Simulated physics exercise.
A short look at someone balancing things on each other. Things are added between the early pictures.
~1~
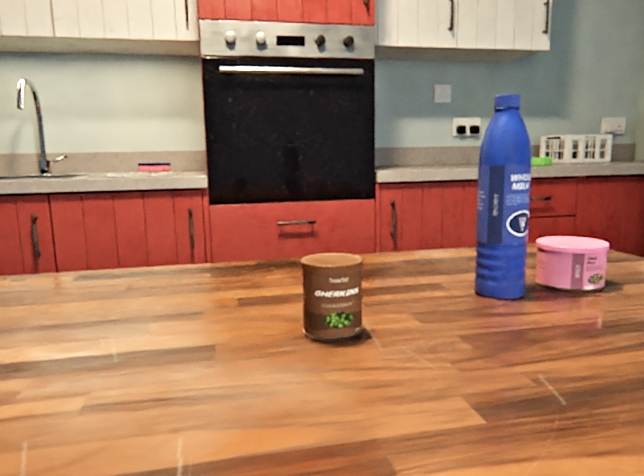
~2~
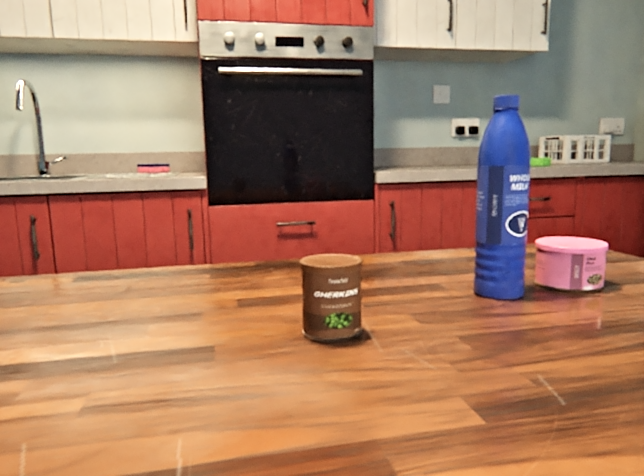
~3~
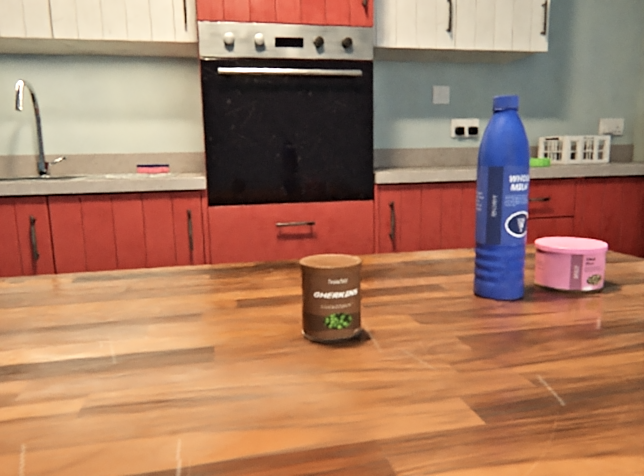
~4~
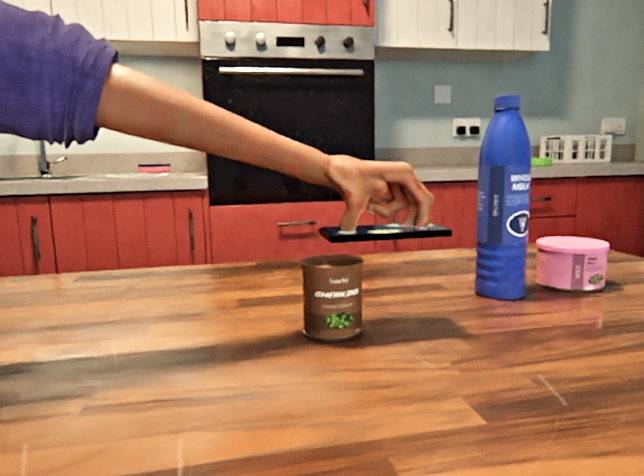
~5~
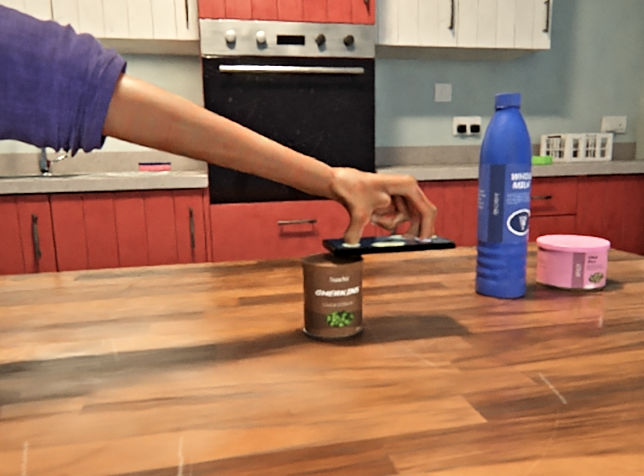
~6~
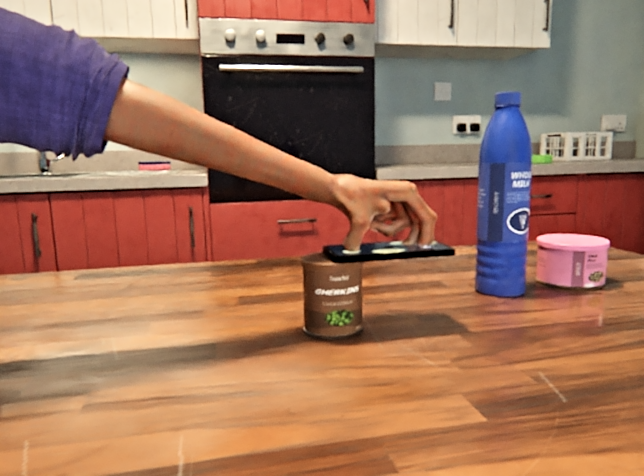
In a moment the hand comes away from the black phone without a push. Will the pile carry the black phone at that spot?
In the end the pile comes apart.
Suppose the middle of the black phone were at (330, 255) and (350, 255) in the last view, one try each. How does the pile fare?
First, it keeps its balance; second, it holds.
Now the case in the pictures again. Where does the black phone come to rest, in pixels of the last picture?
Around (376, 274).
Then, 0.30 s after the last picture, black phone tipped 52° from how it was near (377, 271).
Then, 1.60 s after the last picture, black phone tipped 58° from how it was near (376, 274).
At rest, tipped over in the pile, black phone; the other 3 in place. Seen from the same camera at the end, black phone near (376, 274). The pile gives way.
